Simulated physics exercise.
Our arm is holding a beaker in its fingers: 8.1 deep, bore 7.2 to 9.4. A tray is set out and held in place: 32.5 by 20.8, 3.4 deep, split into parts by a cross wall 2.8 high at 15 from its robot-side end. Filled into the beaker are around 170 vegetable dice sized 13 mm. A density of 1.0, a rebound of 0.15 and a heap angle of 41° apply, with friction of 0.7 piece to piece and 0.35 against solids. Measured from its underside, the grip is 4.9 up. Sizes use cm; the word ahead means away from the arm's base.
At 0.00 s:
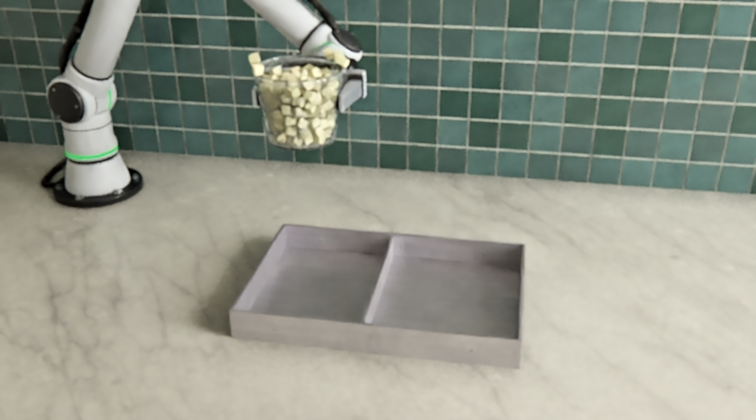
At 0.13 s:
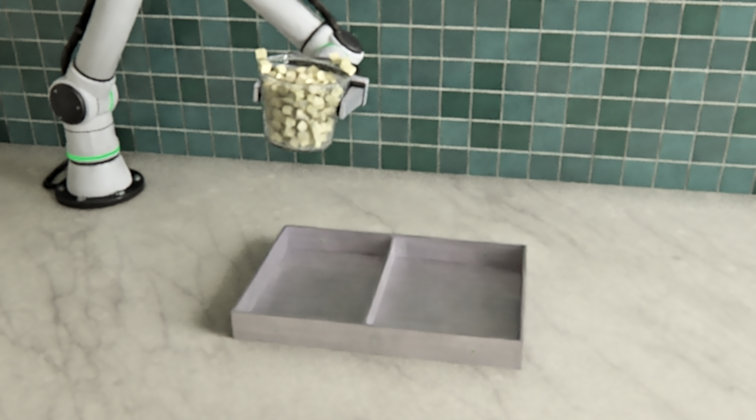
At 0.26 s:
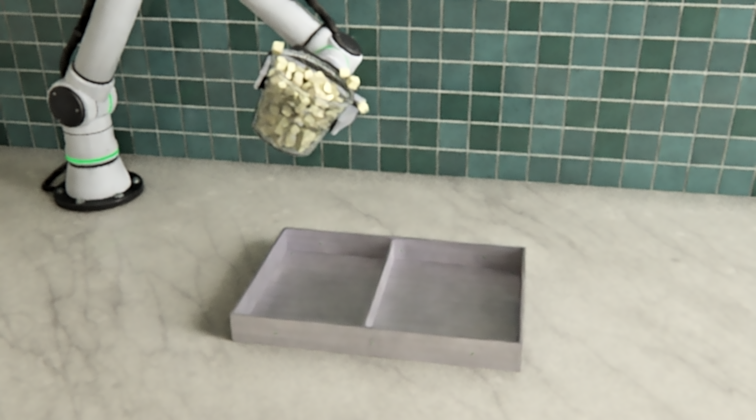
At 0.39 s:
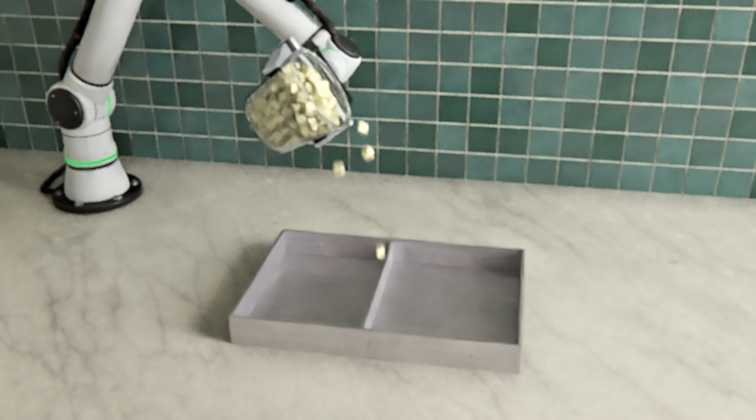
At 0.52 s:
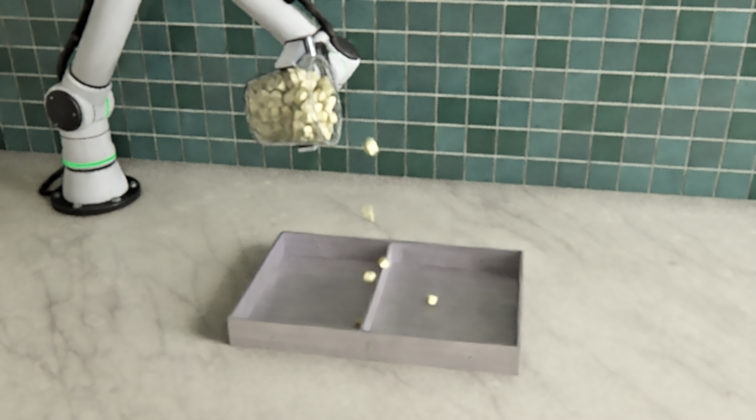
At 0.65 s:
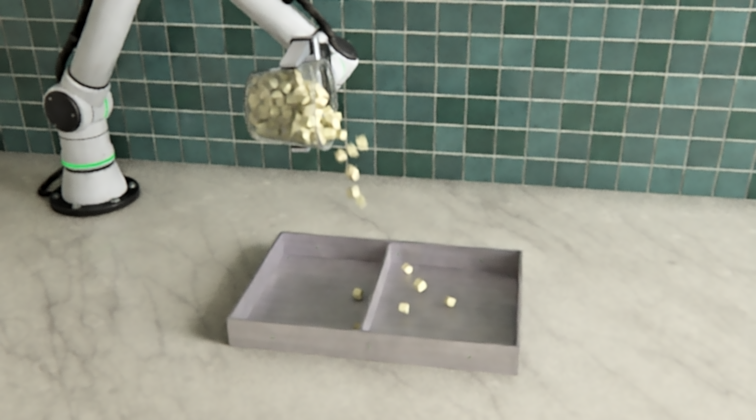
To begin with, a robot arm holds a clear beaker heaped with pale vegetable dice, upright above a grey divided tray on a marble counter. The arm then tilts the beaker steadily to the right until it lies nearly on its side, and a few dice tumble out, scattering into both parts of the tray.
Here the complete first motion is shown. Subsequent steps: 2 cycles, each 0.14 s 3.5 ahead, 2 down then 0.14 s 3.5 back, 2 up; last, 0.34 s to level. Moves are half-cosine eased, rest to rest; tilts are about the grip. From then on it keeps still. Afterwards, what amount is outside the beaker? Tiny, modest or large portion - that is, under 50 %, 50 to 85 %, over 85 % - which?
A modest portion.
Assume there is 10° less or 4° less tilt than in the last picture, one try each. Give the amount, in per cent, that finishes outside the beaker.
Roughly 45 and 55 percent.
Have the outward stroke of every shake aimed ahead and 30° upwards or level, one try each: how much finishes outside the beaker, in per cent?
95 and 90 %.
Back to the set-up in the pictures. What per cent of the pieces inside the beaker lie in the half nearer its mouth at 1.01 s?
About 50 percent.
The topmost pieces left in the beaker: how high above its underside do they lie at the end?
Roughly 5.0 cm.
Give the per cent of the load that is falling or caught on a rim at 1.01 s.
It amounts to roughly 20 in a hundred.
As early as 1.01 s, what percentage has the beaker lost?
Near 50 in a hundred parts have gone so far.
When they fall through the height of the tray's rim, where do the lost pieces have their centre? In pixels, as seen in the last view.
Roughly at (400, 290).
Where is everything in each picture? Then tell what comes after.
Beaker middle at (300, 105), level; upper third of the load around (300, 82), from x 255 to 345, top at y 55; 174 in the beaker, in the first picture.
Beaker middle at (301, 106), tilted 8° forward; upper third of the load around (301, 83), from x 260 to 350, top at y 55, in the second picture.
Beaker middle at (297, 107), tilted 30° forward; upper third of the load around (296, 87), from x 260 to 365, top at y 50; 173 in the beaker, 1 in flight or on a rim, in the third picture.
Beaker middle at (293, 107), tilted 56° forward; upper third of the load around (294, 88), from x 255 to 380, top at y 65; 170 in the beaker, 1 in the far-side part, 3 in flight or on a rim, in the fourth picture.
Beaker middle at (291, 106), tilted 78° forward; upper third of the load around (292, 88), from x 255 to 430, top at y 70; 168 in the beaker, 2 in the robot-side part, 2 in the far-side part, 2 in flight or on a rim, in the fifth picture.
Beaker middle at (289, 105), tilted 86° forward; upper third of the load around (288, 92), from x 255 to 450, top at y 75; 162 in the beaker, 4 in the far-side part, 2 in the robot-side part, 6 in flight or on a rim, in the sixth picture.
By 1.01 s, tilted 86° forward, highest piece 26 above the table; 86 in the beaker, 45 in the far-side part, 9 in the robot-side part, 34 in flight or on a rim.
By 1.37 s, tilted 47° forward, highest piece 27 above the table; 79 in the far-side part, 48 in the beaker, 44 in the robot-side part, 3 in flight or on a rim.
By 1.75 s, level, highest piece 26 above the table; 82 in the far-side part, 48 in the beaker, 44 in the robot-side part.
By 2.80 s, level, highest piece 26 above the table; 82 in the far-side part, 48 in the beaker, 44 in the robot-side part.
Final count, 82 in the far-side part, 48 in the beaker, 44 in the robot-side part. That is 72 % outside the beaker.
